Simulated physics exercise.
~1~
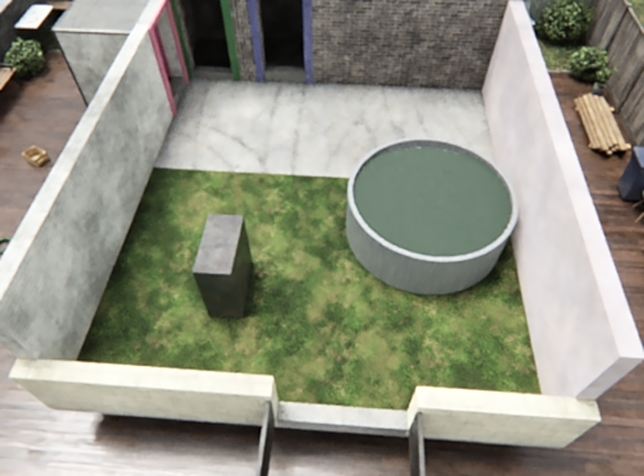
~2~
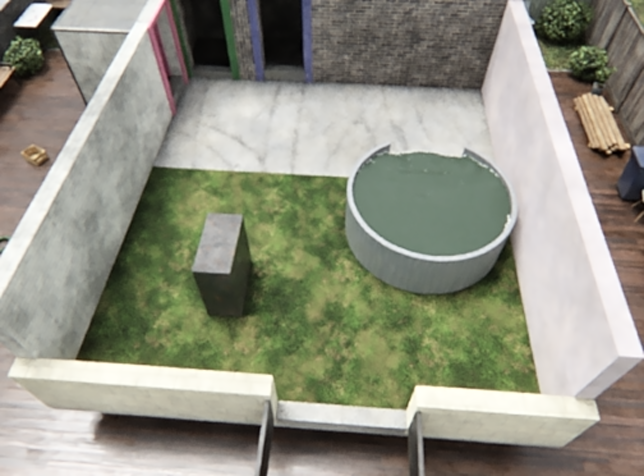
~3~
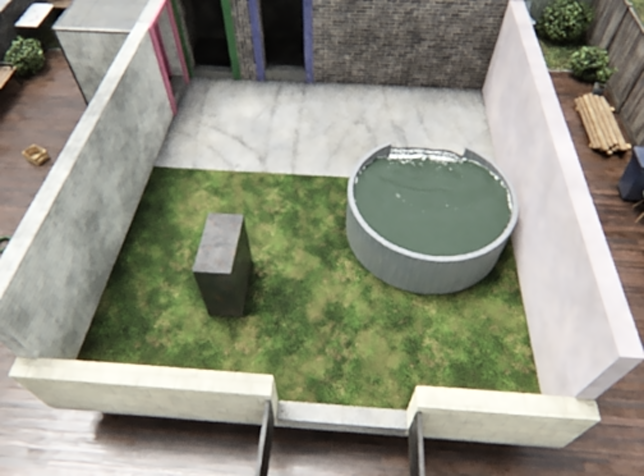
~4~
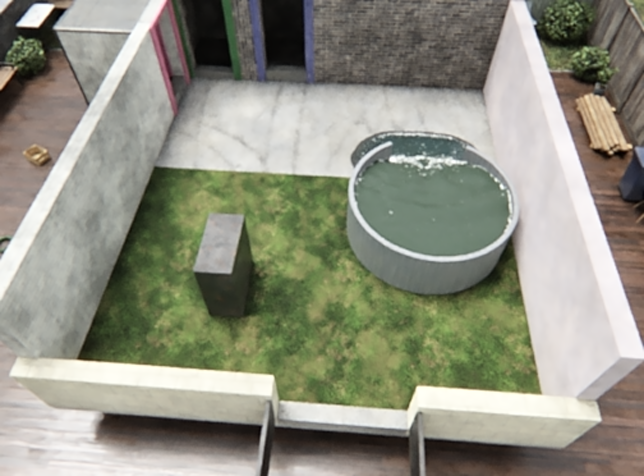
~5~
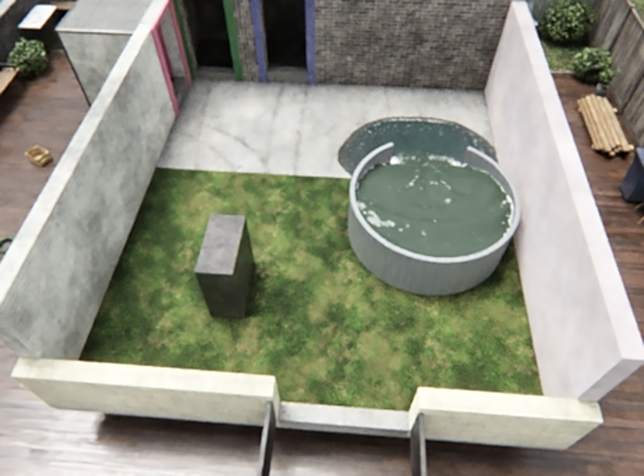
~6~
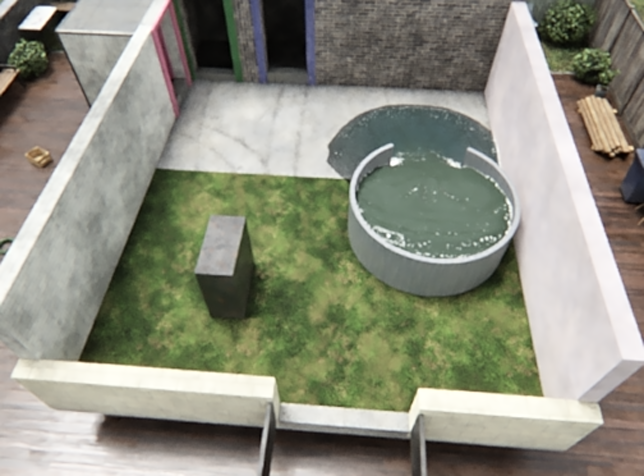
Walled garden with grass and paving, a round tank splitting open on its far side and water fanning out across the pale slabs.
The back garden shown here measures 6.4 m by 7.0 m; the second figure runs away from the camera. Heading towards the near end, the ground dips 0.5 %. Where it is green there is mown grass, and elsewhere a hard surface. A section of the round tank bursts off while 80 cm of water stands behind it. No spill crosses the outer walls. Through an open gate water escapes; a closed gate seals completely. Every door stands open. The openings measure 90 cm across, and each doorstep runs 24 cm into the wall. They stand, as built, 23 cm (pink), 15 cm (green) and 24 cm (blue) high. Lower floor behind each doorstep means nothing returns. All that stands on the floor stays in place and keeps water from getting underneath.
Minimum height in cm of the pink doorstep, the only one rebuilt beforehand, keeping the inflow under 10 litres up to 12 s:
Roughly 24 cm.
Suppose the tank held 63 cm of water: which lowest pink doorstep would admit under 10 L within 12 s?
A step of about 18 cm does it.
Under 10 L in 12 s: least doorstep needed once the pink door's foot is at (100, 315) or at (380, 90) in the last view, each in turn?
First place around 12.0 cm, second around 34 cm.
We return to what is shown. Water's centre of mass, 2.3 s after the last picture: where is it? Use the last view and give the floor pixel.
Around (395, 160).
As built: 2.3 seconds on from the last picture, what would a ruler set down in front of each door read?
Depths in cm: Pink 28, green 9, blue 16.
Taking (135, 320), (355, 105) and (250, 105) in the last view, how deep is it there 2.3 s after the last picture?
About 0, 24 and 9 cm.
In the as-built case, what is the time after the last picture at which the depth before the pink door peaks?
Peak time: About 2.6 s.
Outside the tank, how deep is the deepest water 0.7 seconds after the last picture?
About 57 cm.
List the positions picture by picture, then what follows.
The first picture shows still water, 80 cm deep, in the round tank at (431, 196); the pink door at (169, 56) is dry.
In the second picture, water pours out on the far side and has run 0.4 m, to a hidden place; about 10 cm deep outside, 80 cm at the back.
In the third picture, the front is at a hidden place, 0.7 m from the gap on the far side; 1.1 m2 of floor is wet, 80 cm left at the back.
In the fourth picture, the front is at (384, 135), 1.2 m from the gap on the far side; 2.4 m2 of floor is wet, 80 cm left at the back.
In the fifth picture, the gap is on the far side, the front 1.6 m out at (433, 120); the back of the round tank holds 80 cm.
In the sixth picture, the front is at (400, 107), 2.1 m from the gap on the far side; 5.8 m2 of floor is wet, 76 cm left at the back; 3.5 m in a straight line remain to the pink door at (172, 57).
Then, 0.7 s after the last picture water covers 25 % of the floor, deepest (57 cm) near (473, 96); it has not reached the pink door.
Then, 2.3 s after the last picture water covers 35 % of the floor, deepest (32 cm) near (443, 133); 28 cm at the pink door, 1 litre in over its 23 cm doorstep.
Then, 11.3 s after the last picture water covers 100 % of the floor, deepest (14 cm) near (70, 385); 9 cm at the pink door, 18 litres in over its 23 cm doorstep.
At the pink door as built, the water peaked near 28 cm, 2.5 s after the last picture.
With a doorstep of 19 cm, 62 litres would have come in within the 12 s; with 30.5 cm, 0 litres. So under 10 litres takes about 24 cm.
